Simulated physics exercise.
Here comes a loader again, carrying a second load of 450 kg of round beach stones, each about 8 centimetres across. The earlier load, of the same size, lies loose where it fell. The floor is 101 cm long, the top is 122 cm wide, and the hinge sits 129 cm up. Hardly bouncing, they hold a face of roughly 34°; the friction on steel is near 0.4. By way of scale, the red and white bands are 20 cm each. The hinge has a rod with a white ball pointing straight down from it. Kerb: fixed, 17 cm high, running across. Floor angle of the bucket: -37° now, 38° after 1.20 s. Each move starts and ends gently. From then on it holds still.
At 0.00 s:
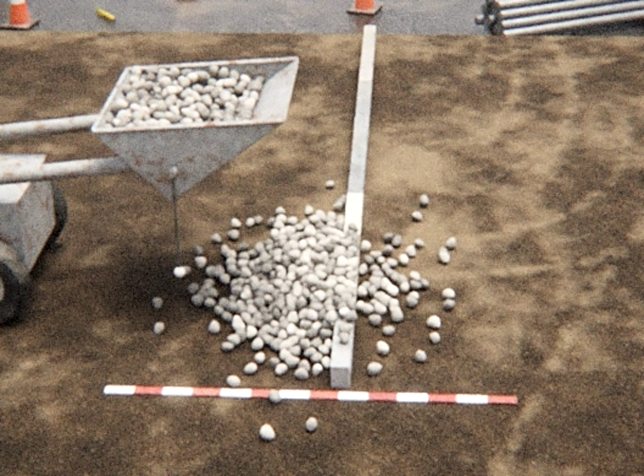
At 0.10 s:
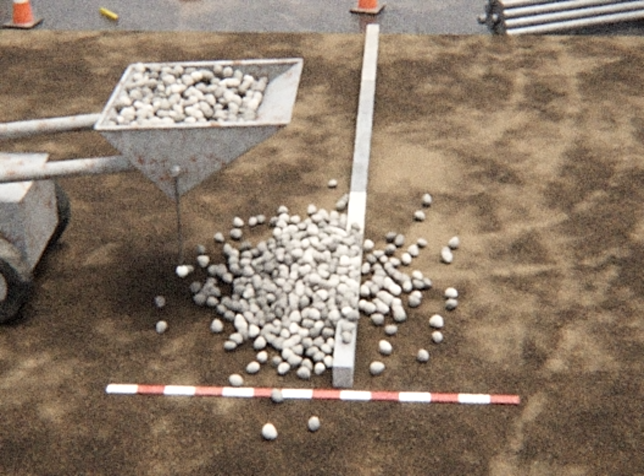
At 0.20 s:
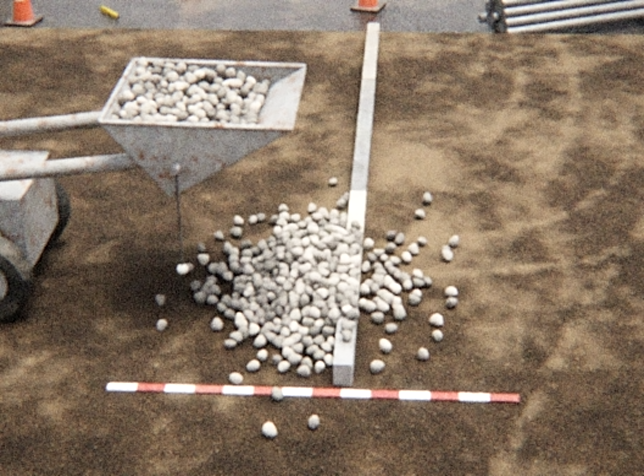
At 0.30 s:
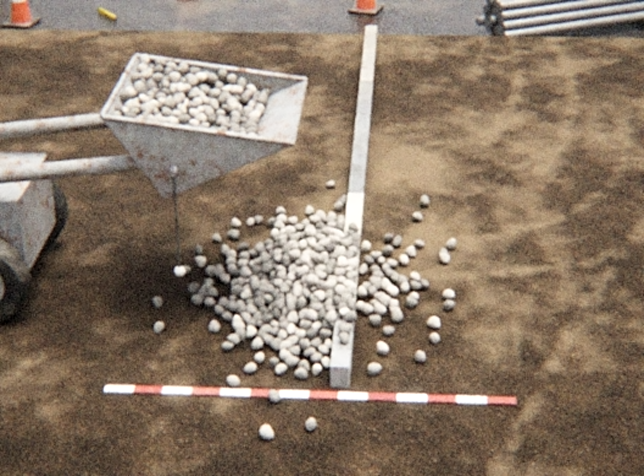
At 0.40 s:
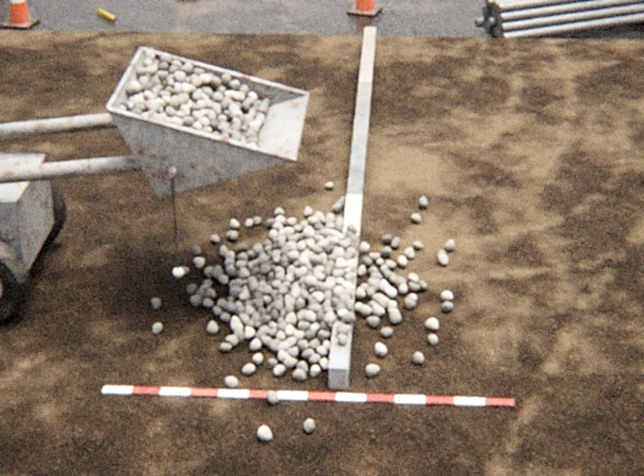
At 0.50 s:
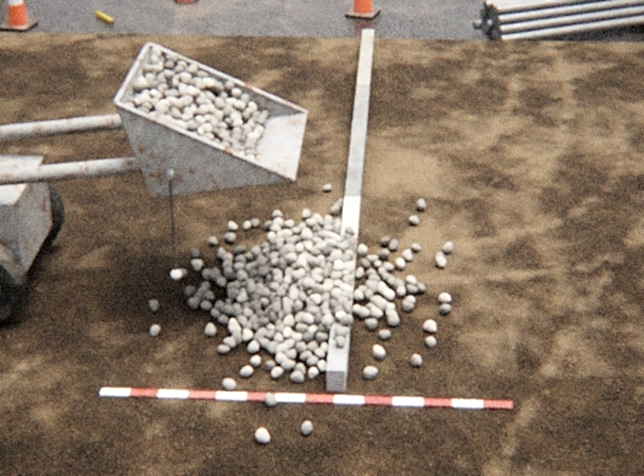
On a patch of brown ground, a grey metal bucket full of pale rounded stones sits above a loose heap of similar stones spread across a long kerb. The bucket gradually tilts, its right lip lowering as the stones inside shift slightly, while the heap below stays still.
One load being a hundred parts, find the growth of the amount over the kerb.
A growth of about 42 parts in a hundred.
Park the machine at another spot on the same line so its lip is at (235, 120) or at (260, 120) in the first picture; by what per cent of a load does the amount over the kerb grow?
Some 5 percent first and 20 percent second.
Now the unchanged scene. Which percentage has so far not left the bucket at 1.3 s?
Close to 60 in a hundred is still held.
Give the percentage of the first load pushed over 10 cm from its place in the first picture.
Estimate: 25 %, roughly.
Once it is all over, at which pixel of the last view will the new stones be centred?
Centre: Approx. (326, 278).
After 0.9 s the floor is at 26°; in per cent of one load, 100 in the bucket, 91 on this side of the kerb, 9 over the kerb; the foremost stones are at (437, 278).
After 1.3 s the floor is at 38°; in per cent of one load, 61 in the bucket, 130 on this side of the kerb, 9 over the kerb; the foremost stones are at (437, 278).
After 1.6 s the floor is at 38°; in per cent of one load, 12 in the bucket, 161 on this side of the kerb, 27 over the kerb; the foremost stones are at (440, 290).
After 4.3 s the floor is at 38°; in per cent of one load, 0 in the bucket, 149 on this side of the kerb, 51 over the kerb; the foremost stones are at (540, 259). Net gain over the kerb, 42.
